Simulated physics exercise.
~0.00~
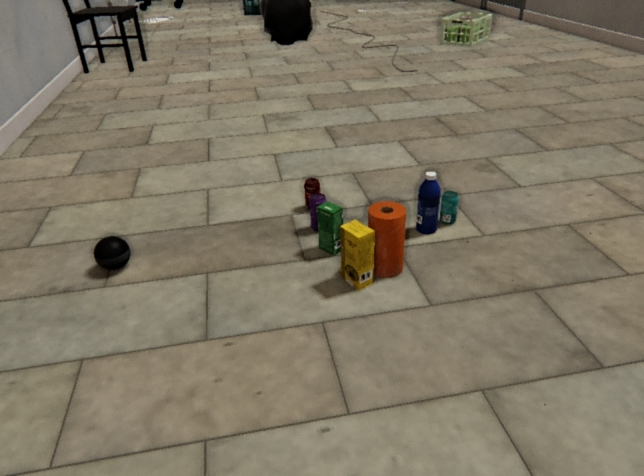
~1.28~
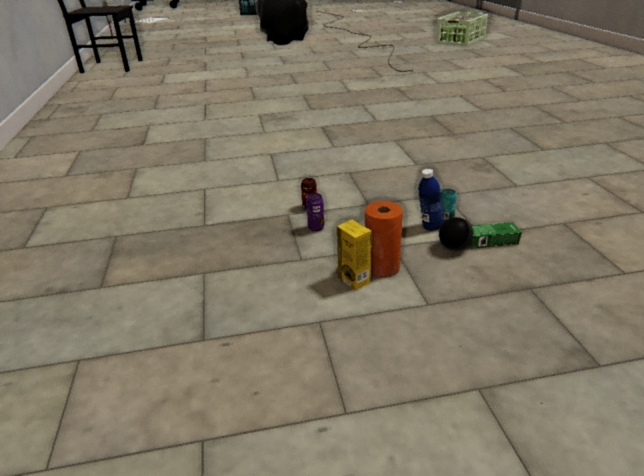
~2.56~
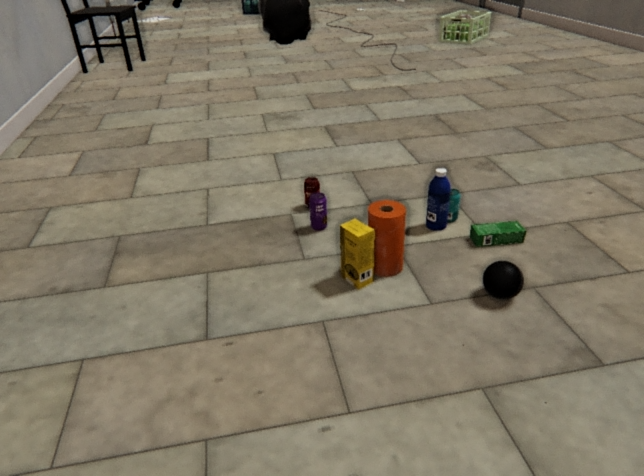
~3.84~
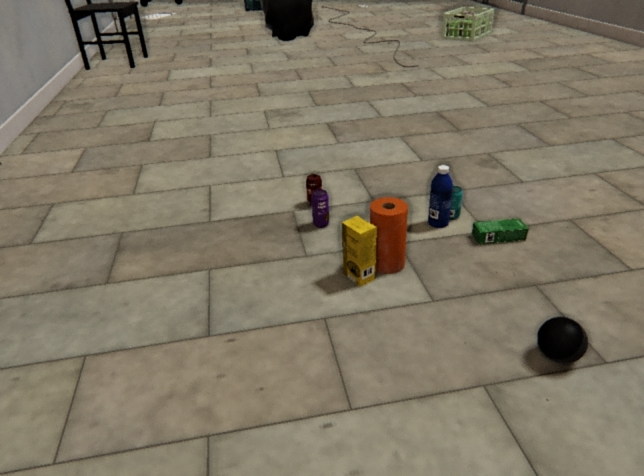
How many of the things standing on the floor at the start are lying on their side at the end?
One of them is lying on its side at the end, the green carton, which rests to the right of the blue bottle.
